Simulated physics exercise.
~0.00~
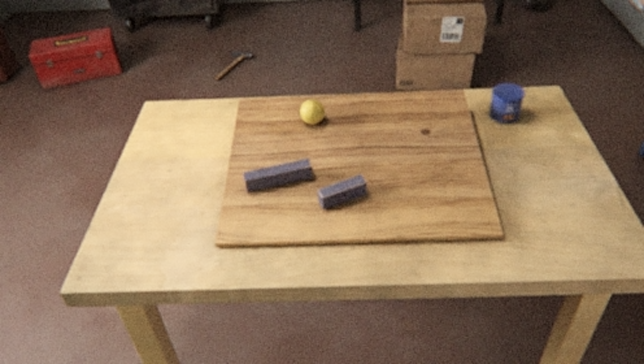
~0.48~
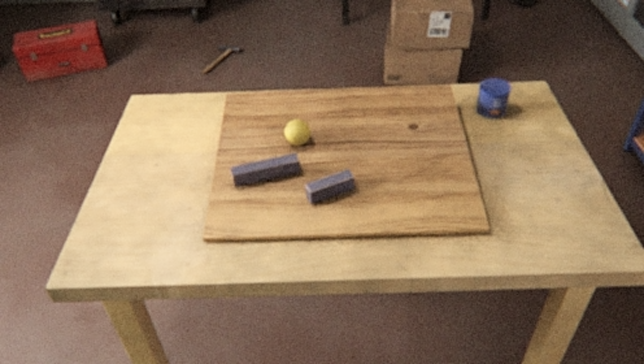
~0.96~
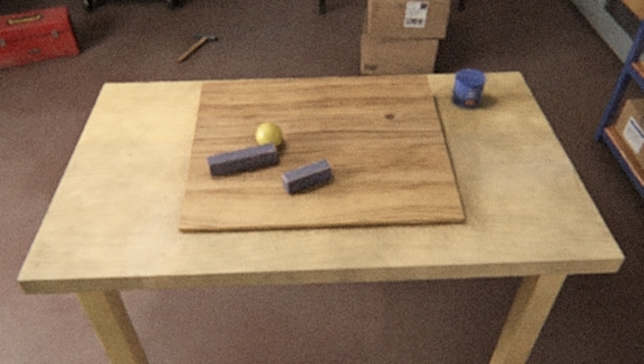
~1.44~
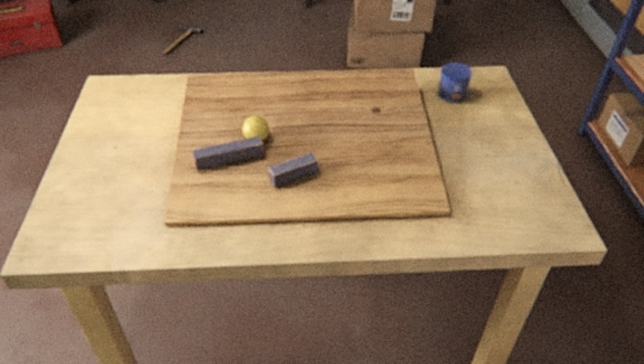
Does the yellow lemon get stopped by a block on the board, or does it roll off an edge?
The yellow lemon is stopped by the longer dark block after a short roll, so it stays on the board.
